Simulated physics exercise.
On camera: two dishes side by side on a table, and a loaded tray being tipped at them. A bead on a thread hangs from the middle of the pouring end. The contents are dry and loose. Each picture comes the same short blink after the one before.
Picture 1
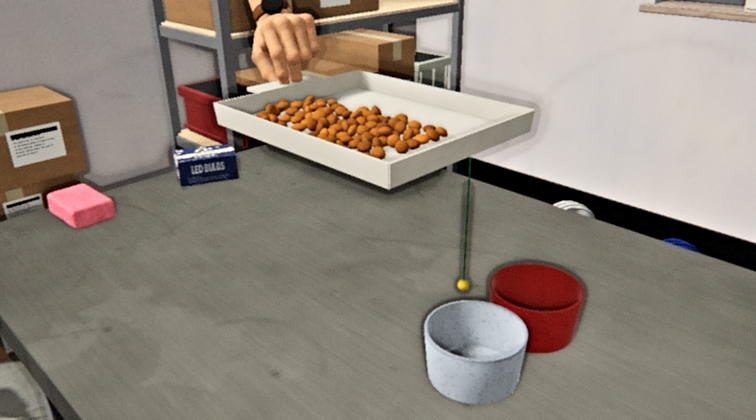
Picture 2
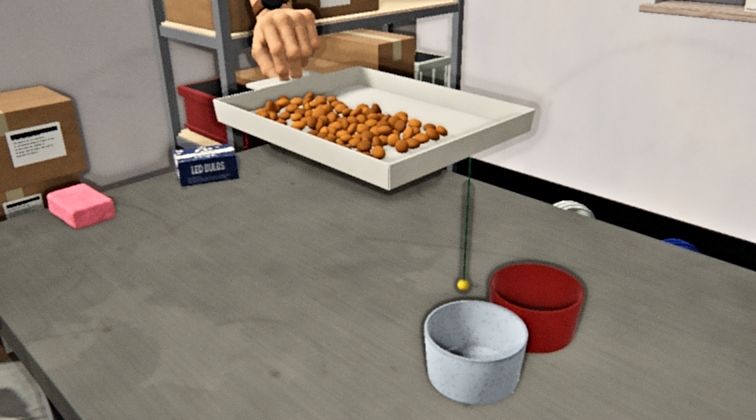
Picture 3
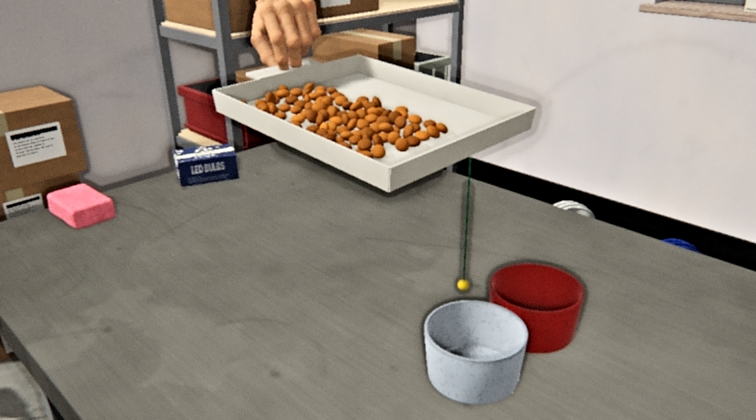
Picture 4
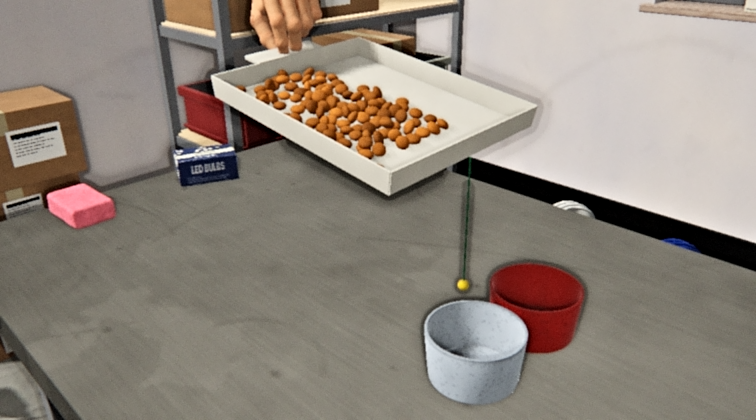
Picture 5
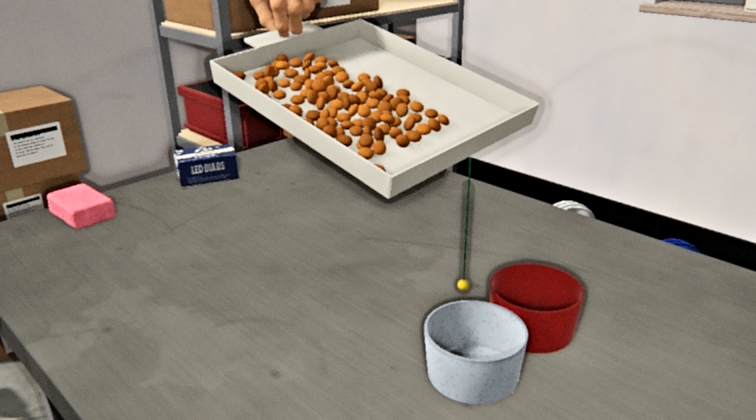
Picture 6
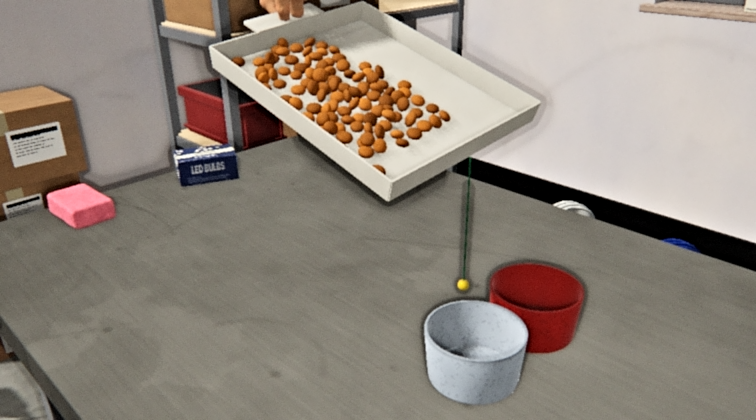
A hand holds a white tray of small orange-brown pieces above a grey table in a storage room, seen from slightly above by a still camera. A pale speckled dish sits in front of a red one at right, beneath a yellow bead on a thread, with a pink block and boxes at left. The hand raises the tray's far side, steepening its slant toward the near left corner, while the pieces spread slightly.
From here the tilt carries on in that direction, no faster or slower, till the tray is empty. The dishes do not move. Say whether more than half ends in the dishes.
In the dishes lies under half of it.
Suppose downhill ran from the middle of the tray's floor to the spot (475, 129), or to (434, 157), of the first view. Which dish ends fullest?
First the right one, then the left-hand dish.
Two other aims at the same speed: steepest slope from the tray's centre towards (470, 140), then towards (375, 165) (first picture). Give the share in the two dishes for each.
In turn 70 and 0 in a hundred.
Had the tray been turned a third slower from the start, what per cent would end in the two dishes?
Close to 30 per cent.
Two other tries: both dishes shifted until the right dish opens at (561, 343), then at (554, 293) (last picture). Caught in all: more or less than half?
The first try: The smaller part. The second: Under half.
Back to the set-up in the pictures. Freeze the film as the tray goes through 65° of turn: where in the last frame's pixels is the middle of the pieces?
Close to (409, 149).
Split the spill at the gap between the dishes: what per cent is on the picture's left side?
Some 90 per cent.
Soon after the last picture, tray tipped steeply; nearly all on the tray; a small part in the air.
A little later, tray tipped past a quarter turn; about a quarter on the tray; a small part in the left dish; about half outside both; about a quarter in the air.
Later still, tray tipped past a quarter turn; about a quarter in the left dish; most outside both.
At rest, tray tipped past a quarter turn; about a quarter in the left dish; none in the right dish; most outside both.
